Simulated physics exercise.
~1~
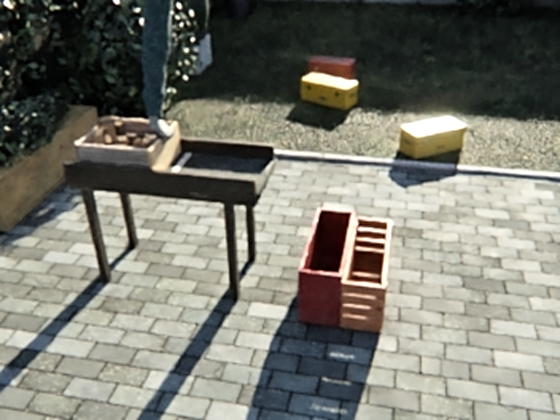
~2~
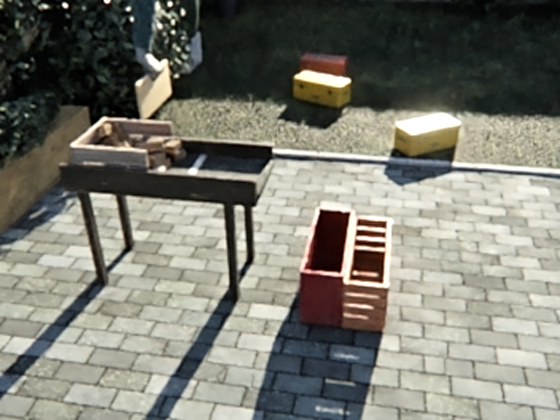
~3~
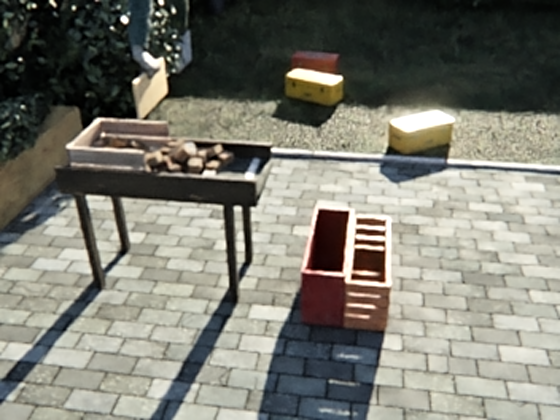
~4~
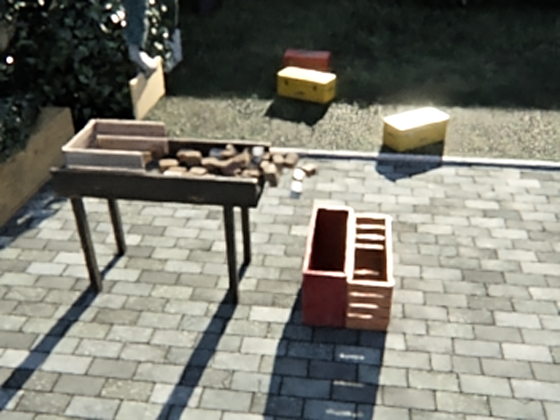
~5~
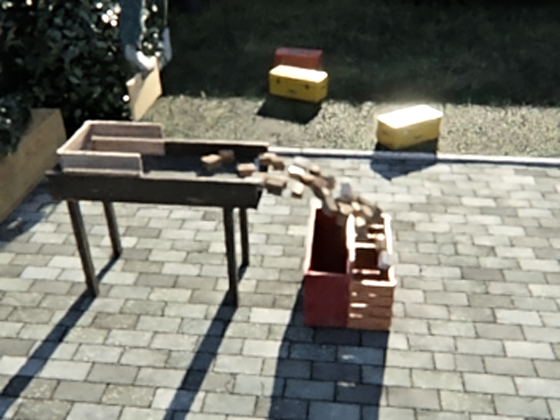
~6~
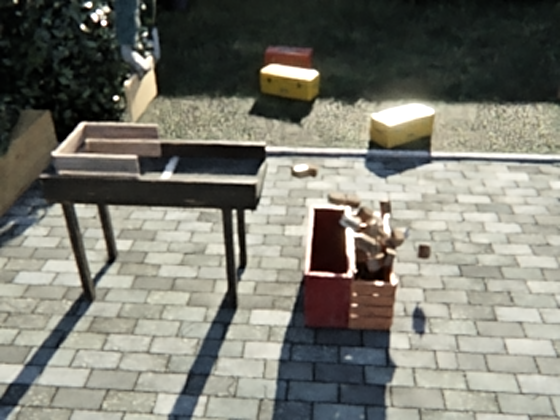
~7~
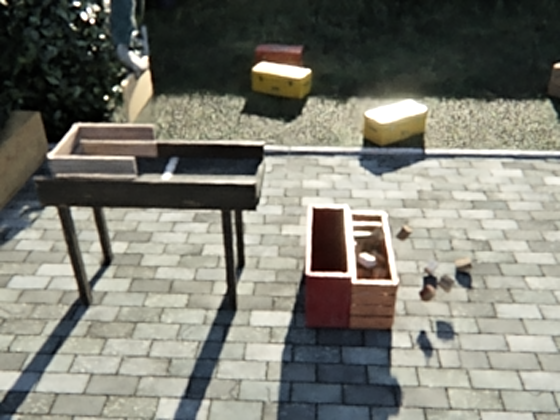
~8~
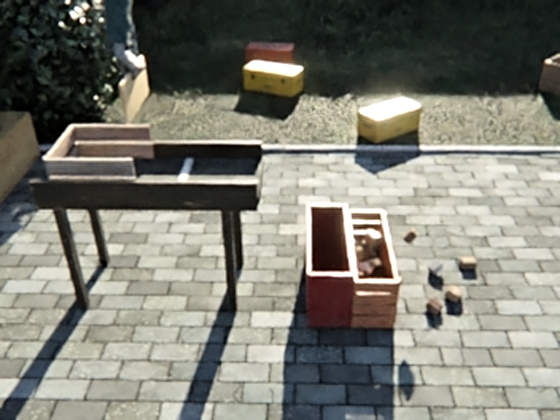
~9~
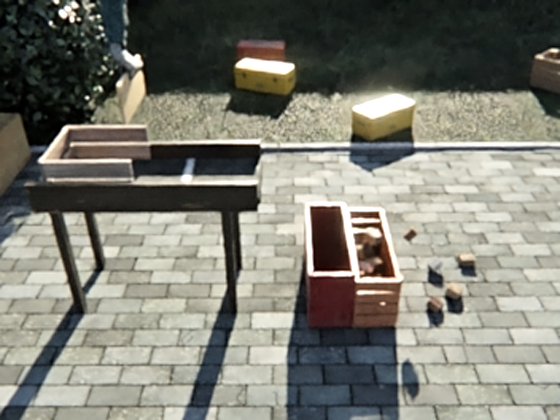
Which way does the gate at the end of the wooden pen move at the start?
It moves upward, rising clear of the pen and staying raised above the belt.
